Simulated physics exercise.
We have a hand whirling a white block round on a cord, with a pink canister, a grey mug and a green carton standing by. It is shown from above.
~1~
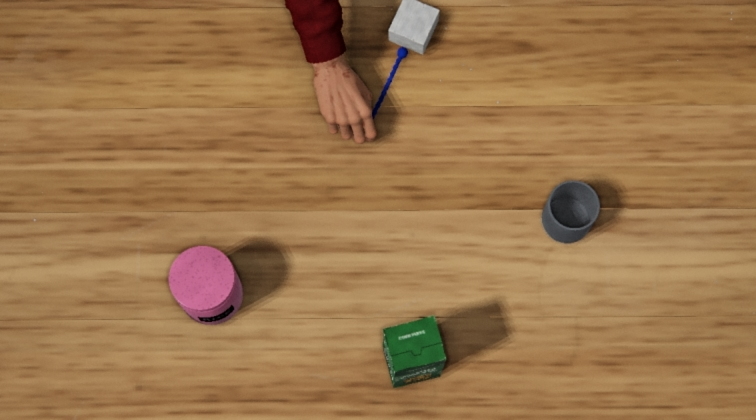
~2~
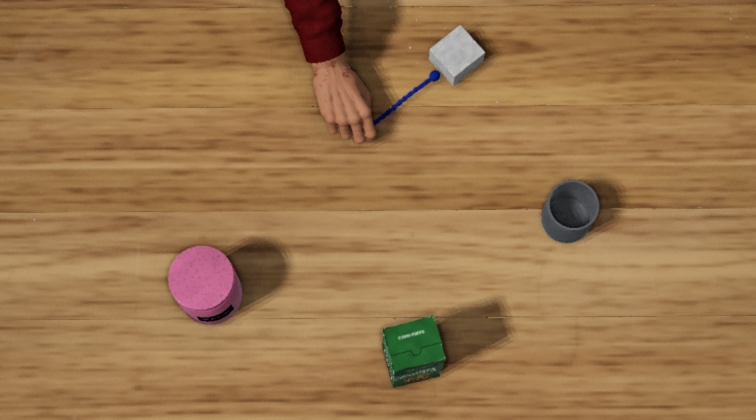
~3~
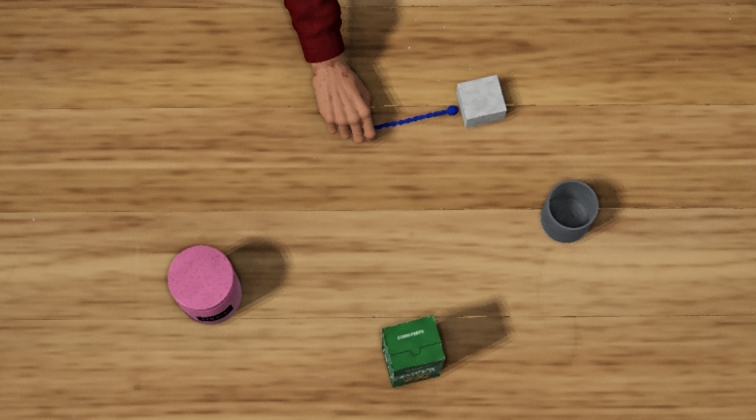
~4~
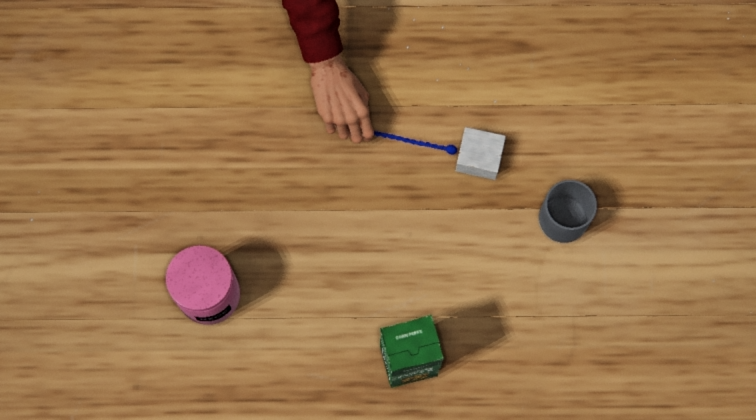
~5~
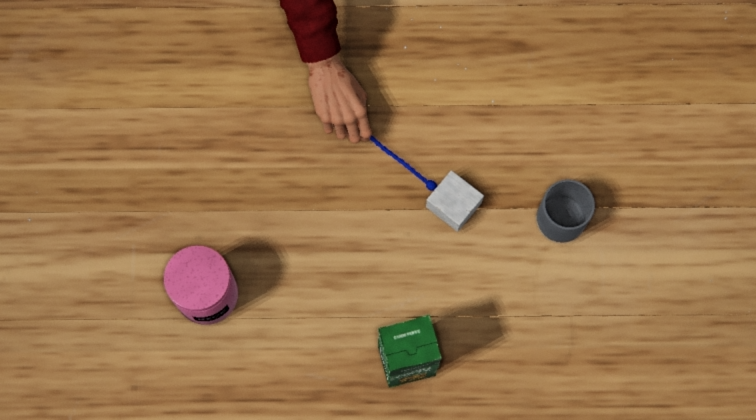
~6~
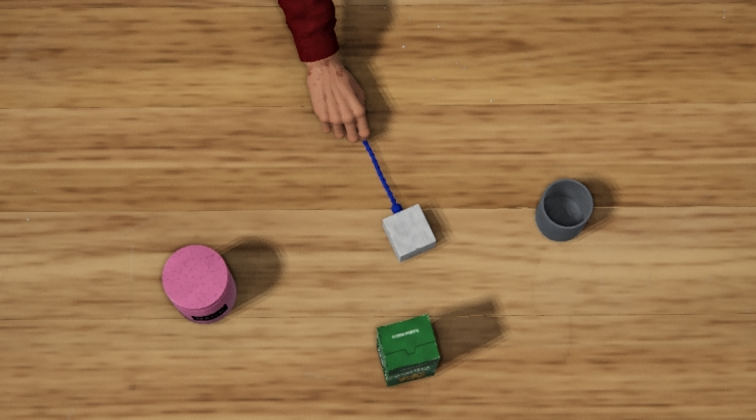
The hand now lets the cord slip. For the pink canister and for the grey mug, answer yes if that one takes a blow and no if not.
Pink canister: Yes; grey mug: No.
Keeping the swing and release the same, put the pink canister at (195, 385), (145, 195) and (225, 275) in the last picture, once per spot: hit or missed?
First spot: No contact, second spot: No contact, third spot: Contact.
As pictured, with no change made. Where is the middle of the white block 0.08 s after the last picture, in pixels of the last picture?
Approx. location: (304, 262).
Then, 0.08 s later than the last view, block near (304, 262).
Then, 0.20 s later than the last view, block near (244, 271); pink canister pushed aside.
Finally, block near (243, 270); pink canister pushed aside. The pink canister gets hit and the grey mug escapes it.
